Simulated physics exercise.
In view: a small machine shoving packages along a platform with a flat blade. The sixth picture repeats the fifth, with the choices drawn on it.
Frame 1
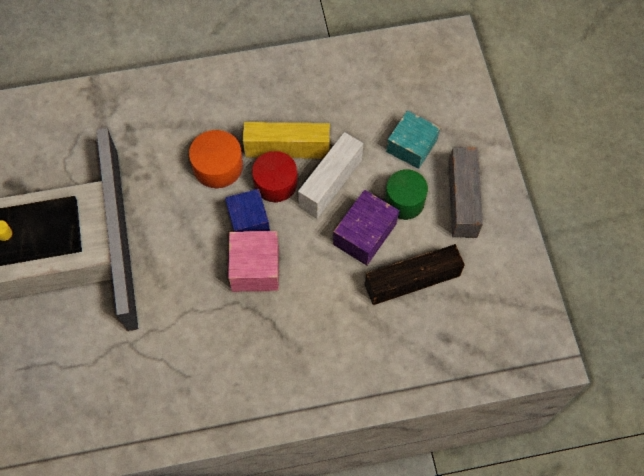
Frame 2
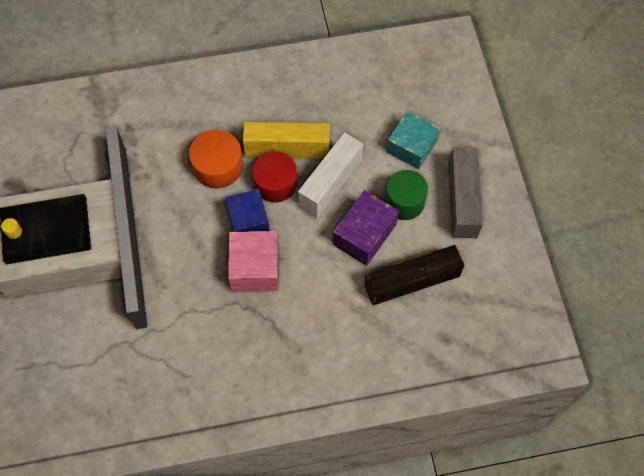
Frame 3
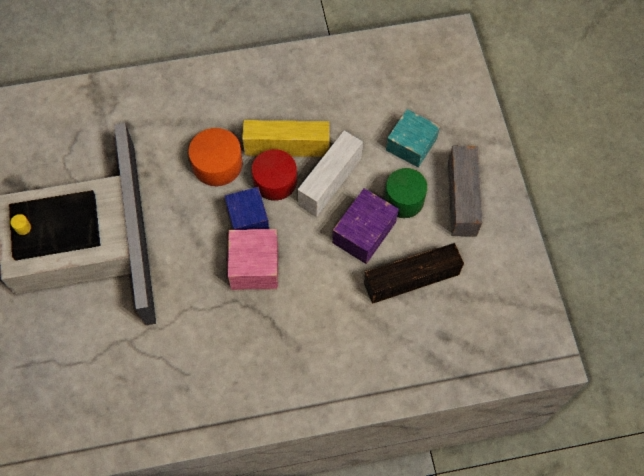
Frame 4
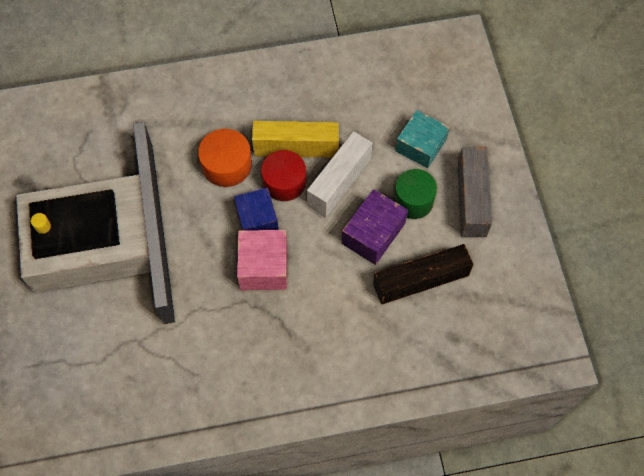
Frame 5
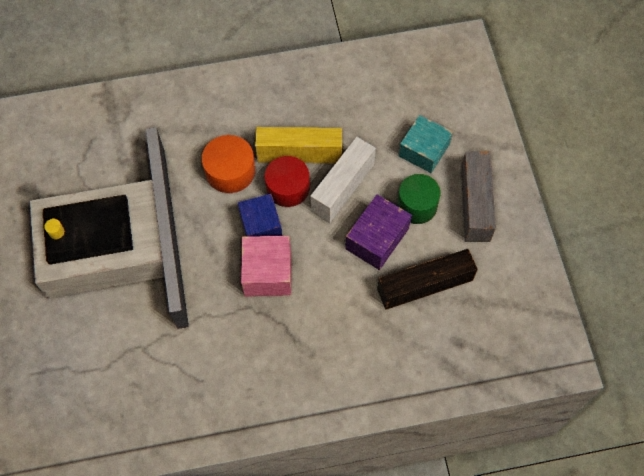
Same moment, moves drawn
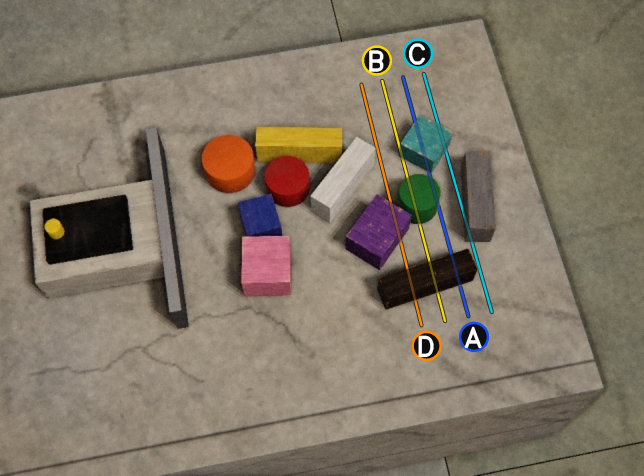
On a stone platform, a small machine with a flat blade moves right toward colorful blocks.
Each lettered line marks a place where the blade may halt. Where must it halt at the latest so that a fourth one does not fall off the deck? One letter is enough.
As far as mark C.
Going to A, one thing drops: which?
The grey bar goes over.
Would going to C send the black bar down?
No.
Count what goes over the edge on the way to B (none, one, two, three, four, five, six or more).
In all, none.
On the copy, A at (434, 190); B at (412, 194); C at (456, 186); D at (390, 197).
On C. First, robot (203, 208); yellow bar (344, 129); orange canister (290, 142).
Then, robot (309, 190); grey bar (501, 191); turquoise crate (461, 133).
Finally, robot (391, 175); grey bar over the edge; green canister over the edge; three fallen.
By contrast, A is within the limit but short; B is within the limit but short; D is within the limit but short.
